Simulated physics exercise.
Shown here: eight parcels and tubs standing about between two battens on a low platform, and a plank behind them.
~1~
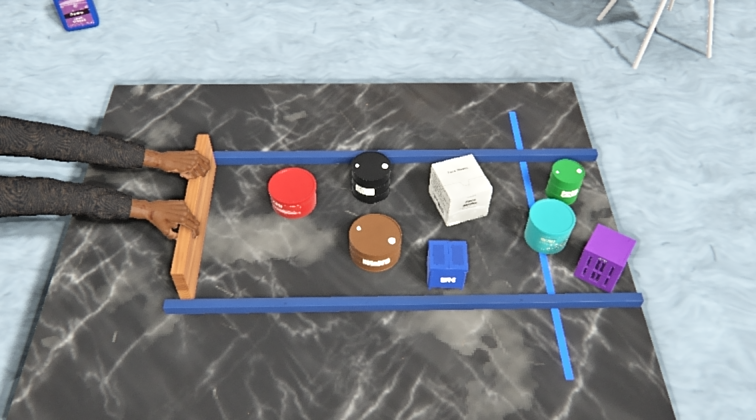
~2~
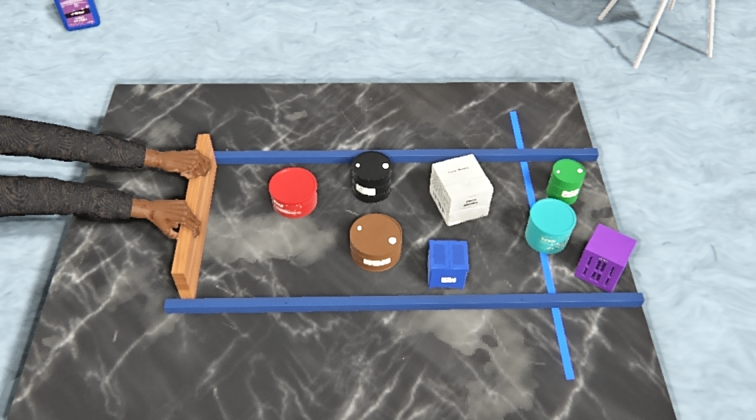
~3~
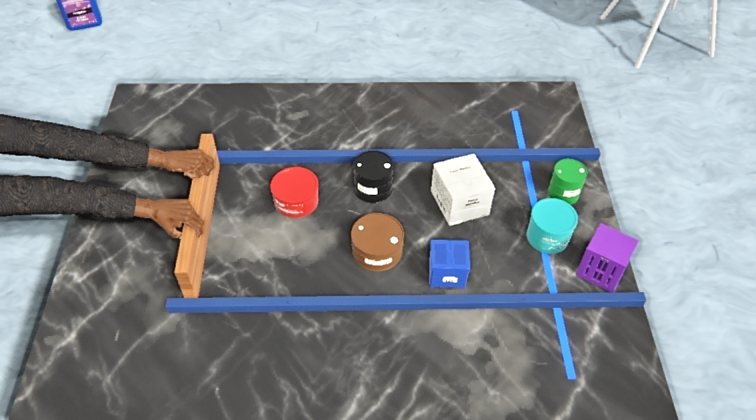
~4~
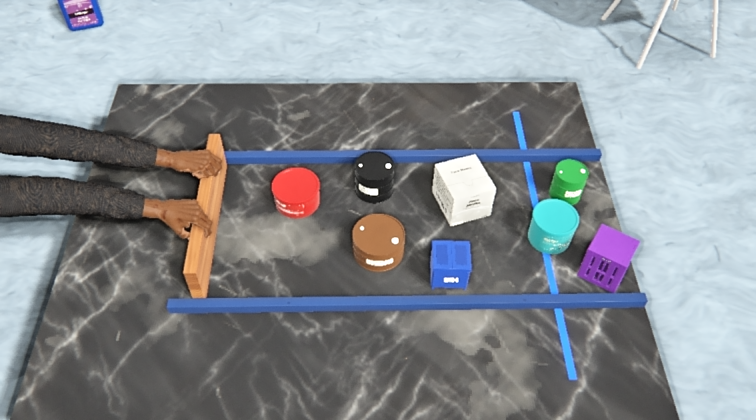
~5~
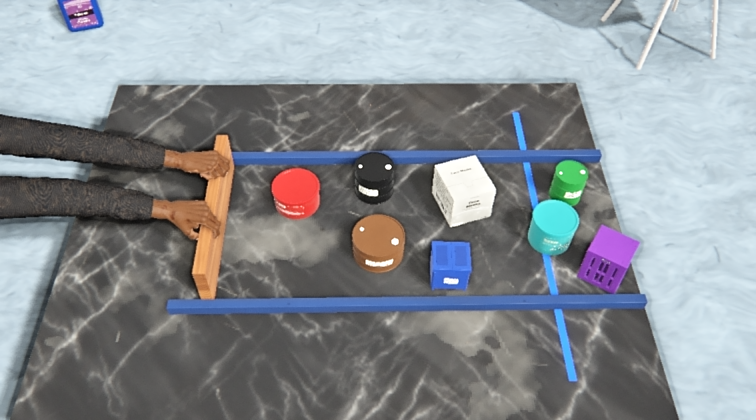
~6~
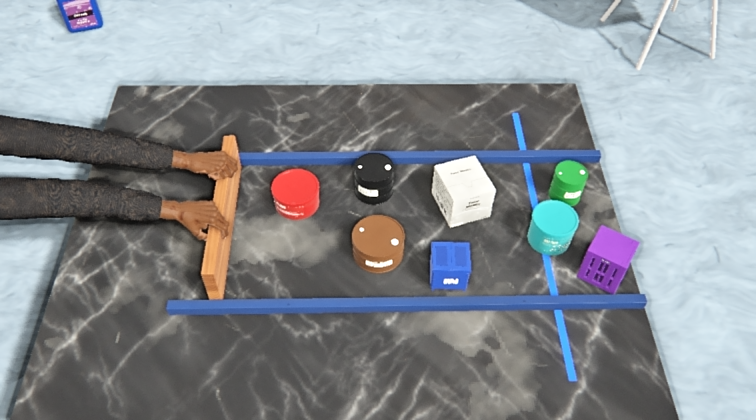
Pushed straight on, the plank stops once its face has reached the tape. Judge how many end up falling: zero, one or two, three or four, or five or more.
My judgement: One or two.
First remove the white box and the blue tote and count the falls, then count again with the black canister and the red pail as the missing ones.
Counts - first: 0; second: 0.
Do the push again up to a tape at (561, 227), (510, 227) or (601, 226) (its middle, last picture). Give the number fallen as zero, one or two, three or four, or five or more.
In the order of the places given: Three or four; zero; five or more.
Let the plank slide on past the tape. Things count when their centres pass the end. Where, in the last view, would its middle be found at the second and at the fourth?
At (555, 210) for the second, at (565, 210) for the fourth.
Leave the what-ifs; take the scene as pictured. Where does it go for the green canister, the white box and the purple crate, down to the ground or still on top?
Check each: Green canister falls away, white box stays, purple crate stays.
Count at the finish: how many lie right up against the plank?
It touches 4.
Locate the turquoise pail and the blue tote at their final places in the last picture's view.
About (613, 223), and the other about (572, 275).
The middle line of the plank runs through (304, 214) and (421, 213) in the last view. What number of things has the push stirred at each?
At first I count 1, and then 5.
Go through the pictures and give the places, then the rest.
The first frame shows purple crate (604, 258); green canister (565, 183); turquoise pail (549, 227); plank (196, 214); tape (537, 226).
The second frame shows green canister (565, 182); plank (196, 214).
The third frame shows turquoise pail (551, 227); brown canister (377, 242).
The fourth frame shows purple crate (608, 259); black canister (374, 177).
The fifth frame shows green canister (568, 184); white box (463, 191).
The sixth frame shows purple crate (608, 260); green canister (568, 184); turquoise pail (552, 228); plank (223, 215); tape (540, 227).
A little later, none off yet; purple crate at rest near (608, 260); green canister at rest near (568, 184); turquoise pail at rest near (552, 228).
Next, none off yet; purple crate at rest near (608, 260); green canister shifted a little near (578, 182); turquoise pail moving near (556, 228).
When it is over, the number that fall off is one or two; down, green canister.
